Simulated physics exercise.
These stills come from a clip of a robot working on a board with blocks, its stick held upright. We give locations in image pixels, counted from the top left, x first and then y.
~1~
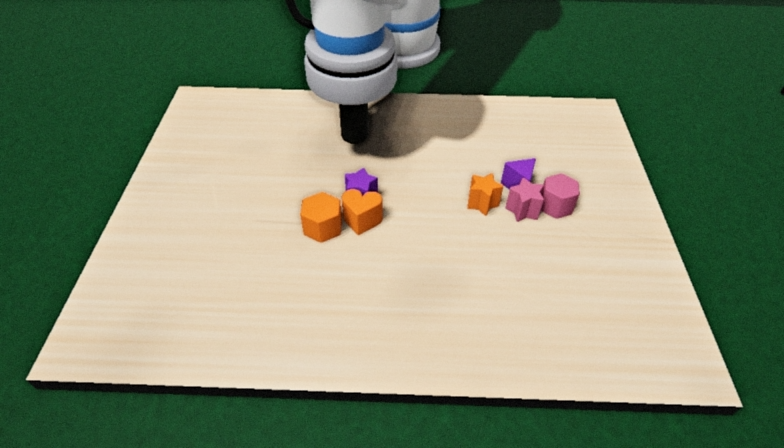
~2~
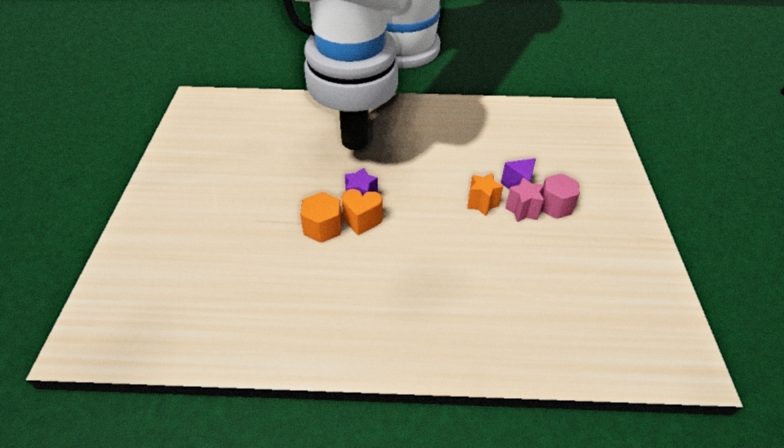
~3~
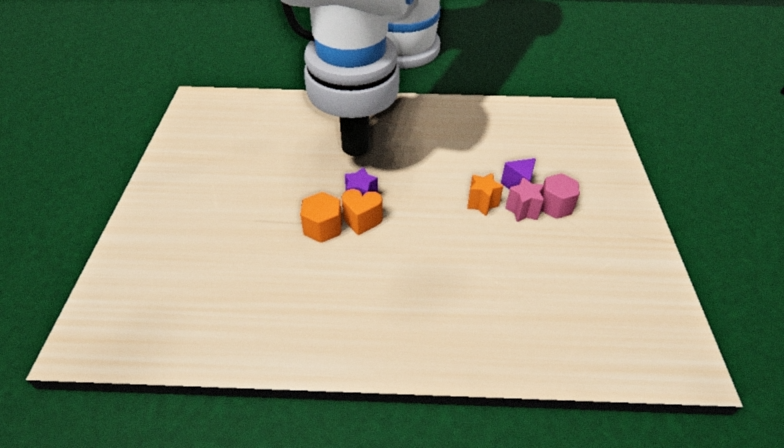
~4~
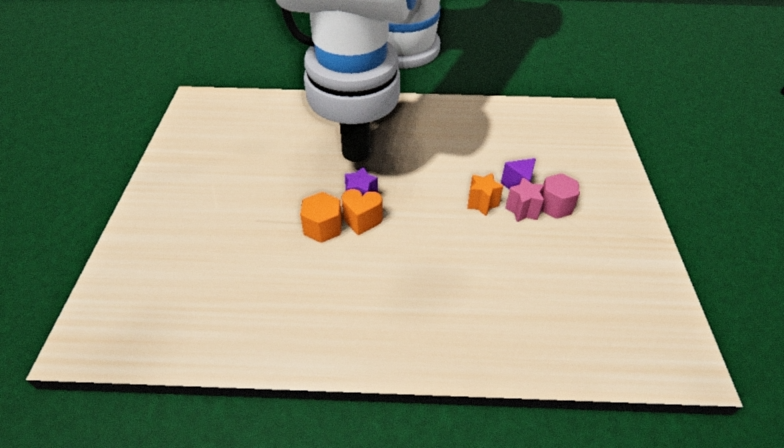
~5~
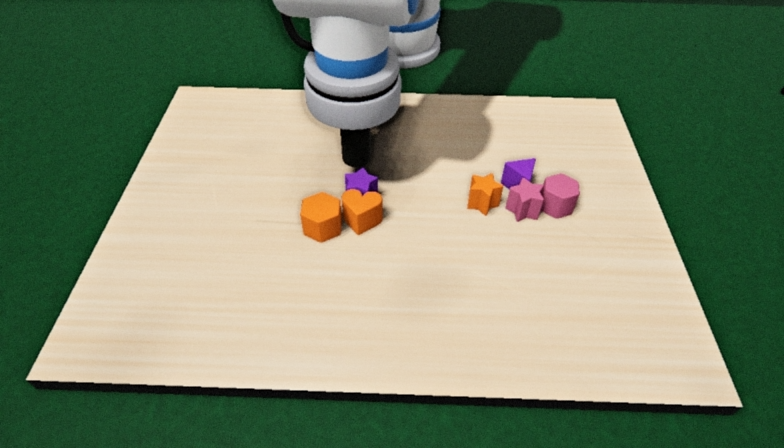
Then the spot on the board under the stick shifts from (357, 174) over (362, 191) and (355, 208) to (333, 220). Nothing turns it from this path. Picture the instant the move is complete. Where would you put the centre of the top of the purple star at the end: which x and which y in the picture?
Around pixel (351, 213).
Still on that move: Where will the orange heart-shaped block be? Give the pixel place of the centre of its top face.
The middle of its upper face will lie at (362, 234).
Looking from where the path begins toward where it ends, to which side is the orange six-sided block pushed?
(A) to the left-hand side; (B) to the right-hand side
Option B.
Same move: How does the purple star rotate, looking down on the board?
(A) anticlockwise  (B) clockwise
A (anticlockwise)
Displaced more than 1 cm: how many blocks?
That makes 3 blocks or more.
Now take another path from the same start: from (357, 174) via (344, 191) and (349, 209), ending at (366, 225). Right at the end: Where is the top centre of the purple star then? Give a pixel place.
It sits at (383, 221).
What follows on the original path. Halfway along, stick (361, 186); purple star (365, 199), turned 15° clockwise; orange heart-shaped block (363, 219).
At the end, stick (331, 205); orange six-sided block (299, 215); purple star (351, 213), turned 20° anticlockwise; orange heart-shaped block (362, 234), turned 15° anticlockwise.
